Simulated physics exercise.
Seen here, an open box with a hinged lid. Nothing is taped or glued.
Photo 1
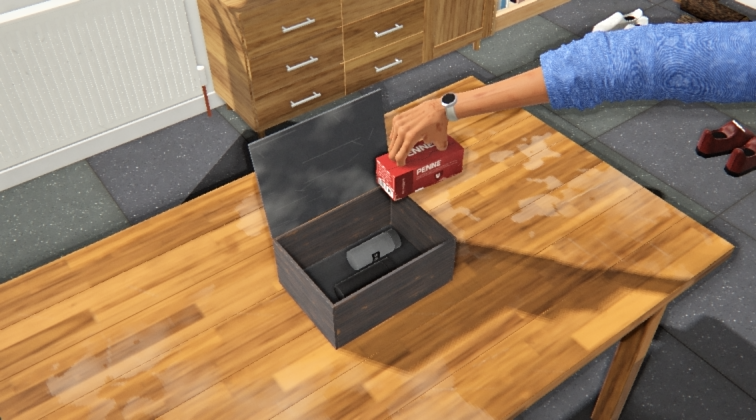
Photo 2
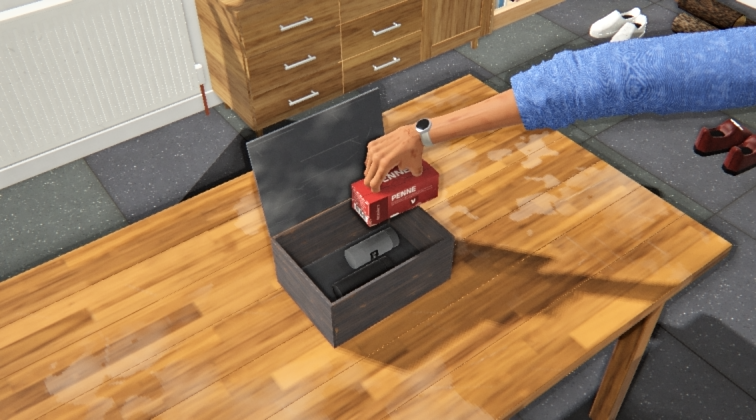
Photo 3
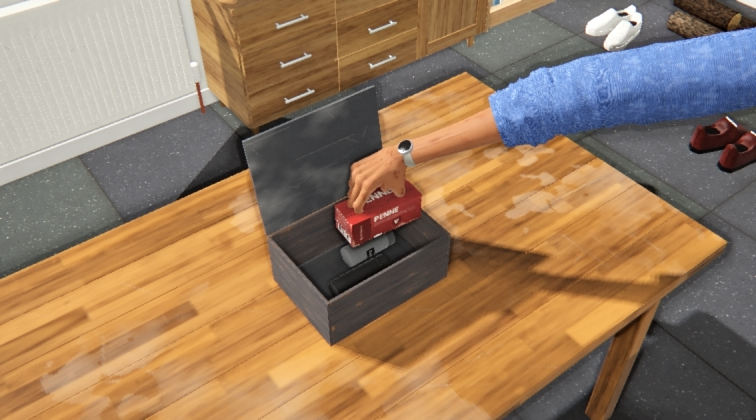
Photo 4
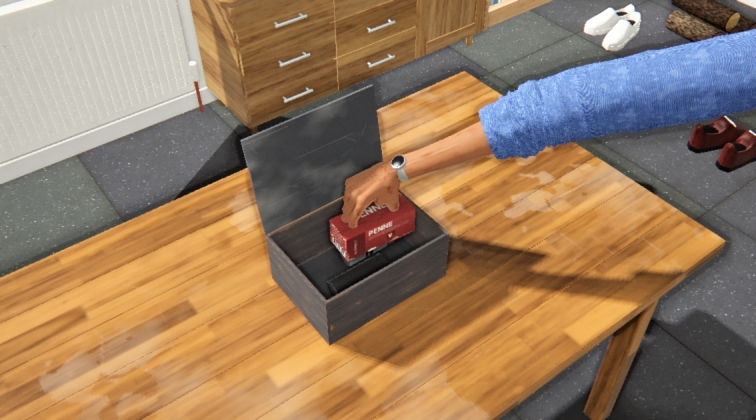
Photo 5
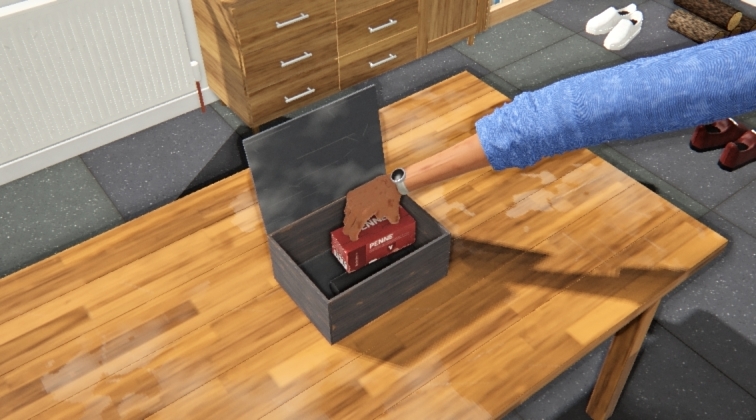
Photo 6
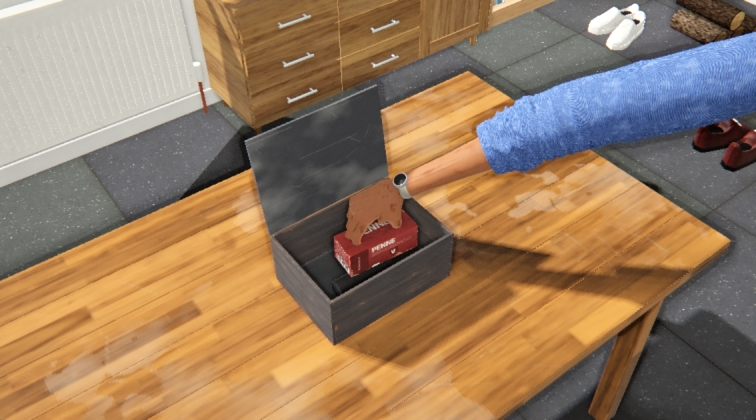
A hand lowers a red carton into an open hinged box, over a grey object.
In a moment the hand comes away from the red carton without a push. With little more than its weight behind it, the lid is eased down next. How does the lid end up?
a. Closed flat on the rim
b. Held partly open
Closed flat on the rim (a).
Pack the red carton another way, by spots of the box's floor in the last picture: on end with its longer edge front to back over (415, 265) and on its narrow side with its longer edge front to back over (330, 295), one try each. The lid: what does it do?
First time it won't go down, and next time it drops into place.
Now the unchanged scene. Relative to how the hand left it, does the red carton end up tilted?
Once everything settles, the red carton ends up at a slant.
Then, 1.00 s on from there, lid starting down; red carton turned 39° from how it was put near (381, 260); black shaker shifted about its own width; grey shaker shifted about its own width.
Then, 1.70 s on from there, lid 41° above the rim; red carton turned 39° from how it was put near (381, 260); black shaker shifted about its own width; grey shaker shifted about its own width.
In the end, lid shut; toppled in the box, red carton; moved from the start, black shaker; grey shaker unmoved. At the end, from the last picture's camera, red carton near (381, 260).
